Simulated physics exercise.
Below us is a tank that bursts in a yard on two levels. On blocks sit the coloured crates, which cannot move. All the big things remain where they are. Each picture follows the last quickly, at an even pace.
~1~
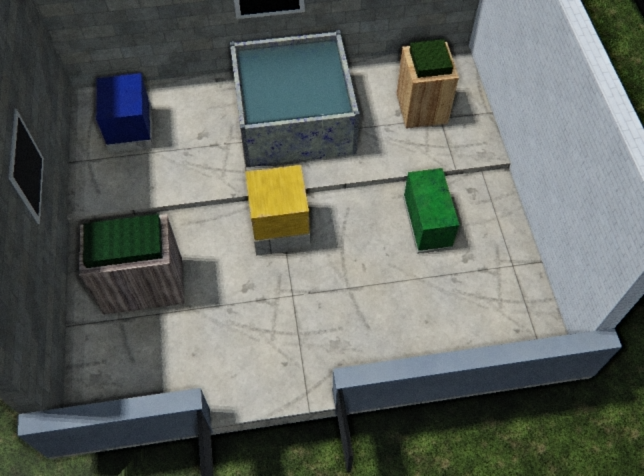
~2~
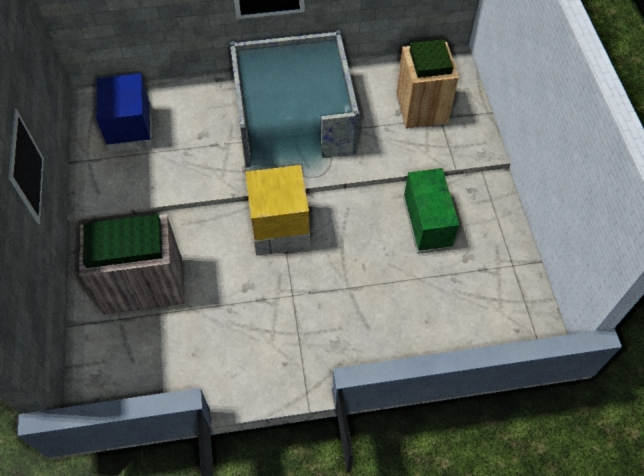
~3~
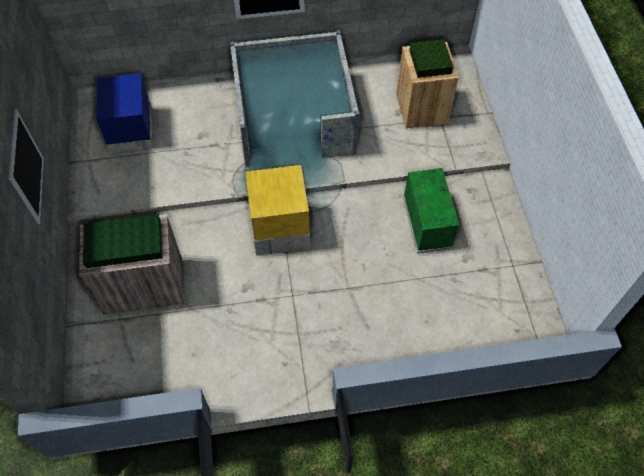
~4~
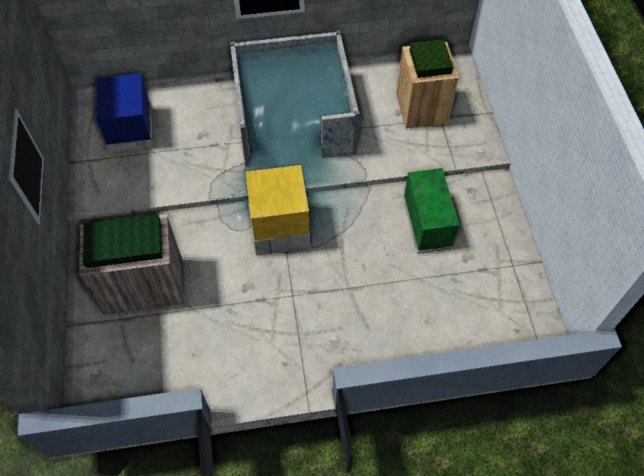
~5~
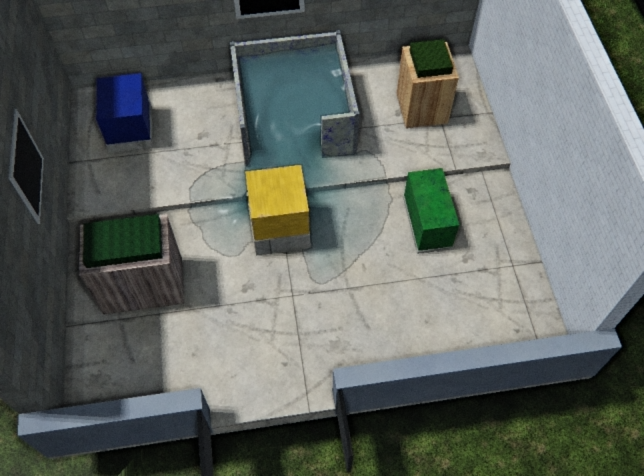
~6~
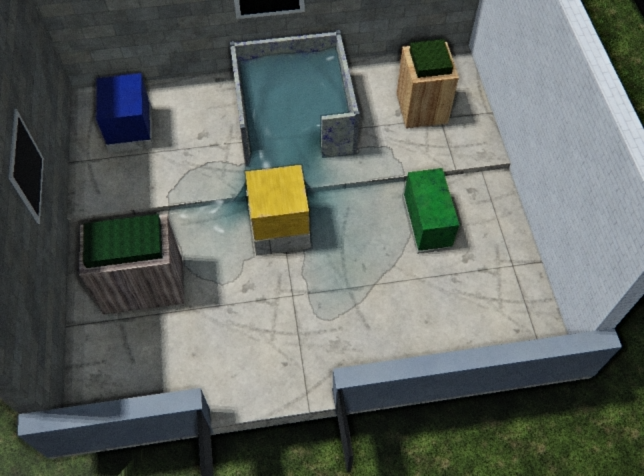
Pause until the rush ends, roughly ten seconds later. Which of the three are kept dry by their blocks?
The blue crate remains dry; the green crate ends up wet; the yellow crate ends up wet.
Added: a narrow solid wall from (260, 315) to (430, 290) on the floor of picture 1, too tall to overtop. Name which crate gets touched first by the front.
It's the yellow crate.
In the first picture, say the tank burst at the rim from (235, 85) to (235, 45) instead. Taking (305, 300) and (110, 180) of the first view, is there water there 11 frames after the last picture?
Waterless, submerged.
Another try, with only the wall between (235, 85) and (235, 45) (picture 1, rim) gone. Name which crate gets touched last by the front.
Answer: The crate marked green.
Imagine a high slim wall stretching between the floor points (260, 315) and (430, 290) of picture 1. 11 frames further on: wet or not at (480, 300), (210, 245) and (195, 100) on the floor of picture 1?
Outcome by spot, in order - watered, watered, unwatered.
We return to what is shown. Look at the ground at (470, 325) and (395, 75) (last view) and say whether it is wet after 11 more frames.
Swamped, then clear.
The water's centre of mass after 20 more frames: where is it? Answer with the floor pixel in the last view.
I'd put my finger on (291, 237).
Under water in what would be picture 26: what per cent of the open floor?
Near 65 in a hundred.
A moment on, water covers 35 % of the floor; the blue crate not reached, the green crate water round its plinth, the yellow crate water round its plinth.
Next, water covers 55 % of the floor; the blue crate water round its plinth, the green crate water round its plinth, the yellow crate water round its plinth.
Then, water covers 65 % of the floor; the blue crate water round its plinth, the green crate water round its plinth, the yellow crate water round its plinth.
Later, water covers 80 % of the floor; the blue crate water round its plinth, the green crate water round its plinth, the yellow crate water round its plinth.
In the end, water covers 80 % of the floor; the blue crate stayed above the water, the green crate was topped, the yellow crate was topped.
